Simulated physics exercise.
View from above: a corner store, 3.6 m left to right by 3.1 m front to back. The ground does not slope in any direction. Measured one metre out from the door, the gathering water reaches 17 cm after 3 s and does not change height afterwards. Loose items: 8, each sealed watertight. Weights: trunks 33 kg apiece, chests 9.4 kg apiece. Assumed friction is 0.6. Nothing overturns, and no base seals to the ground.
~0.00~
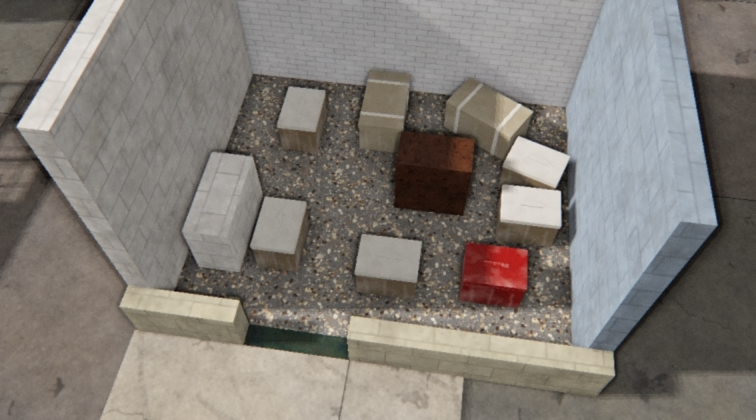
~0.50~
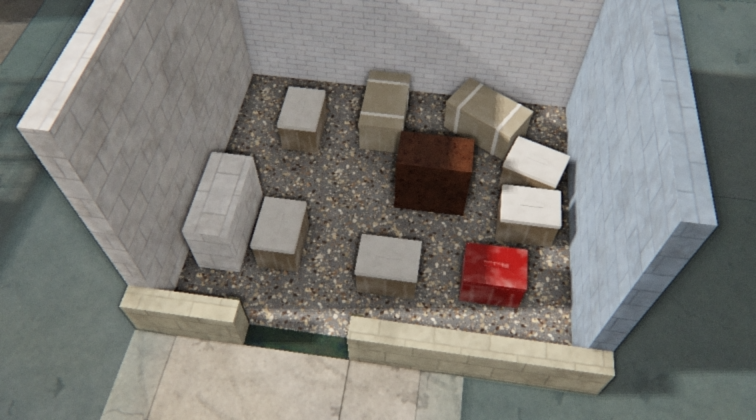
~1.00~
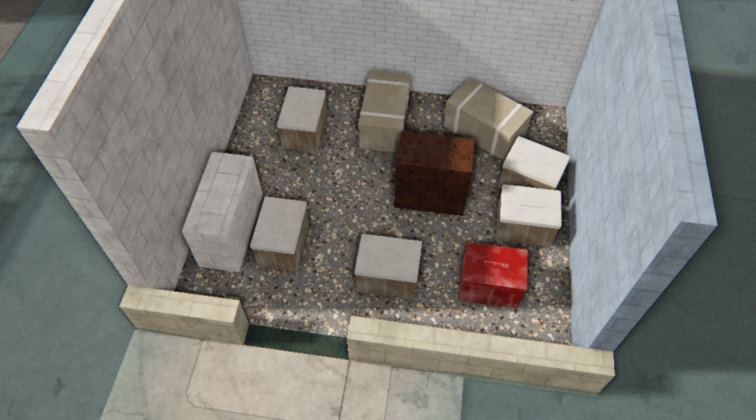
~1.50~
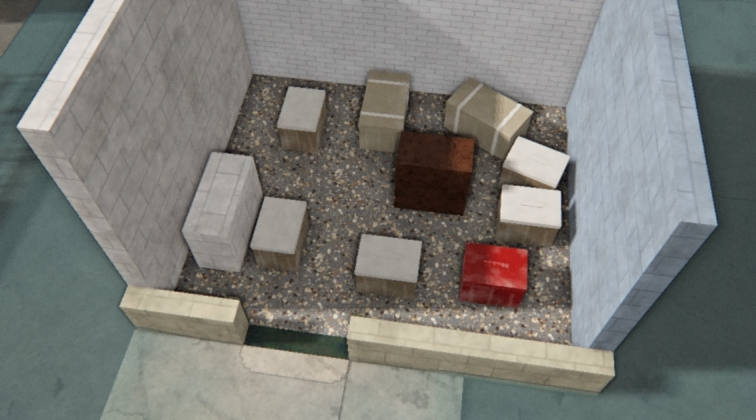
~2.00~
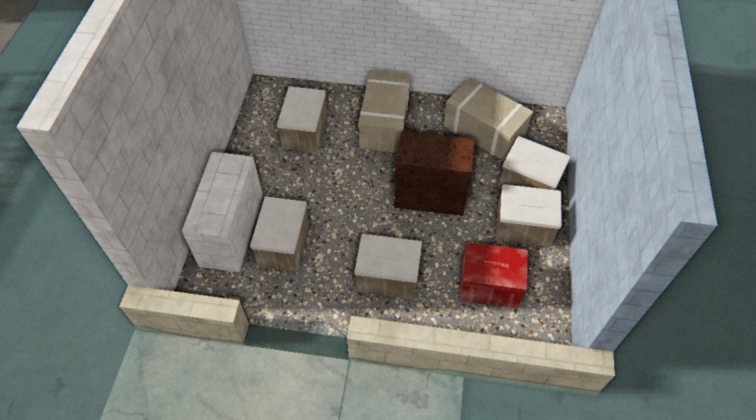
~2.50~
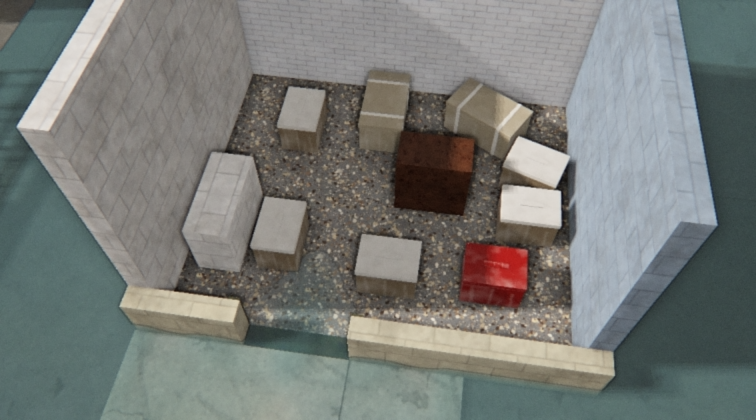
At a corner store seen from above, water spread over the pavement outside and crept up to the doorway, then just inside, while the red chest and the other boxes stayed still.
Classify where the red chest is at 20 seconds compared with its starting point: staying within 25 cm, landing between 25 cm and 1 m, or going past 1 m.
The red chest goes past 1 m.
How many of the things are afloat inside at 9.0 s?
Total: 6.
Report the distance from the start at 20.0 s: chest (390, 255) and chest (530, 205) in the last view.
Net displacement, in order: 5 cm; 120 cm.
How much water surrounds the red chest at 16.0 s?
Around 11 cm.
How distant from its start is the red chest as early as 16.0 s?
By that time, close to 150 cm.
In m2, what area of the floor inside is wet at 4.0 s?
Close to 4.0 m2, I'd say.
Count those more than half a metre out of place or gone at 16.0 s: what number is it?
By my tally, 7.
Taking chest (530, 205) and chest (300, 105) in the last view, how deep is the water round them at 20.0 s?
Some 14 cm at the first, some 14 cm at the second.
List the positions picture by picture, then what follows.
The red chest at (496, 265) rests on the ground; 0.0 m2 under water; 0 of 8 have shifted, in the first frame.
The red chest at (496, 265) rests on the ground; water covers 0.0 m2; 0 of 8 have shifted, in the second frame.
The red chest at (496, 265) rests on the ground; water covers 0.0 m2; 0 of 8 have shifted, in the third frame.
The red chest at (496, 265) rests on the ground; water covers 0.0 m2; 0 of 8 have shifted, in the fourth frame.
The red chest at (496, 265) rests on the ground; 0.0 m2 under water; 0 of 8 have shifted, in the fifth frame.
The red chest at (496, 265) rests on the ground; 0.5 m2 under water; 0 of 8 have shifted, in the sixth frame.
After 4.0 s the red chest is near (496, 265), 0.0 m from its start, aground; 0 afloat.
After 9.0 s the red chest is near (502, 286), 0.2 m from its start, aground; 6 afloat.
After 16.0 s the red chest is near (360, 167), 1.6 m from its start, afloat; 8 afloat.
After 20.0 s the red chest is near (431, 83), 2.2 m from its start, afloat; 8 afloat.
